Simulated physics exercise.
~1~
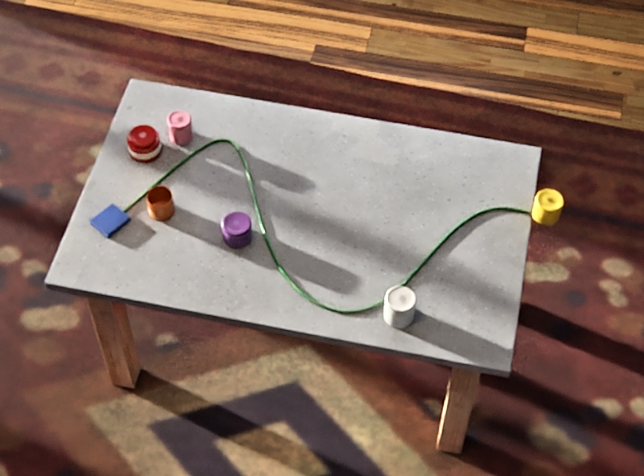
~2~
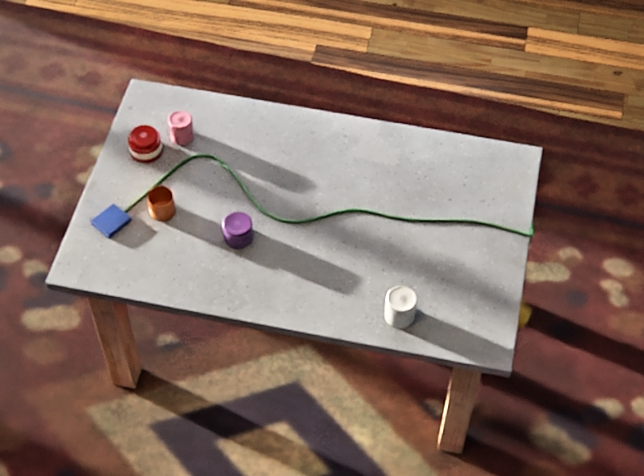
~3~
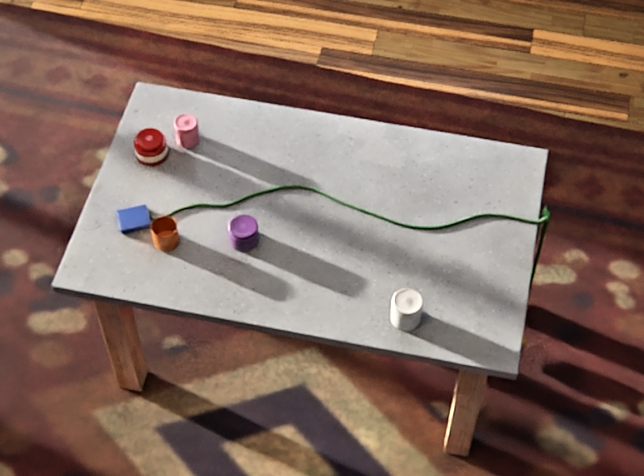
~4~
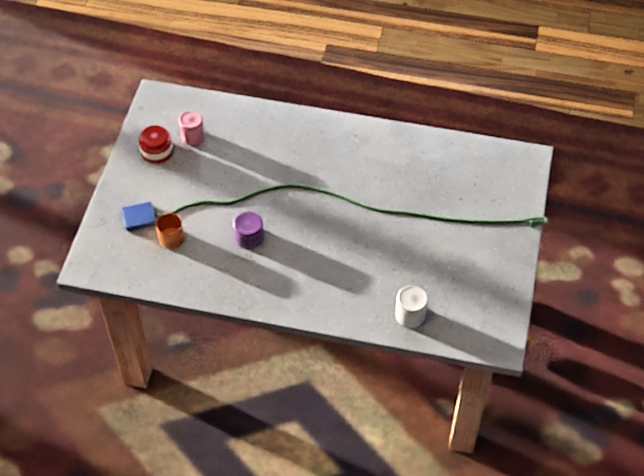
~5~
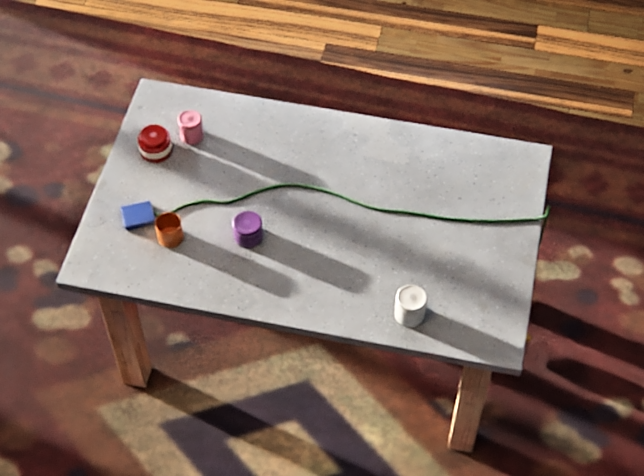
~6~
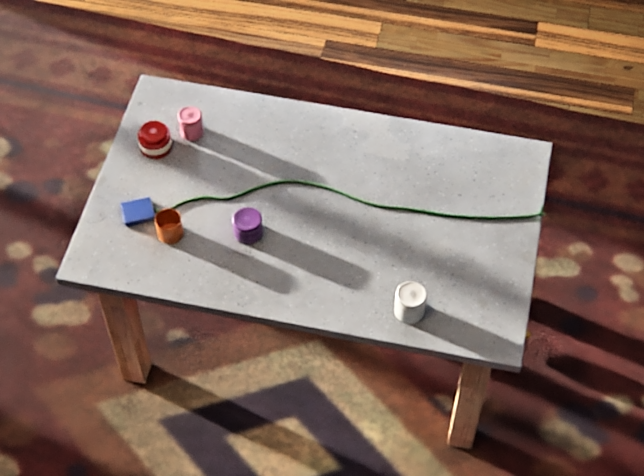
A yellow cylinder tied by a green cable to a blue block drops off the table's right edge, and the block slides a little right, nudging an orange cup slightly before everything settles, the cable stretched across the top to the edge.
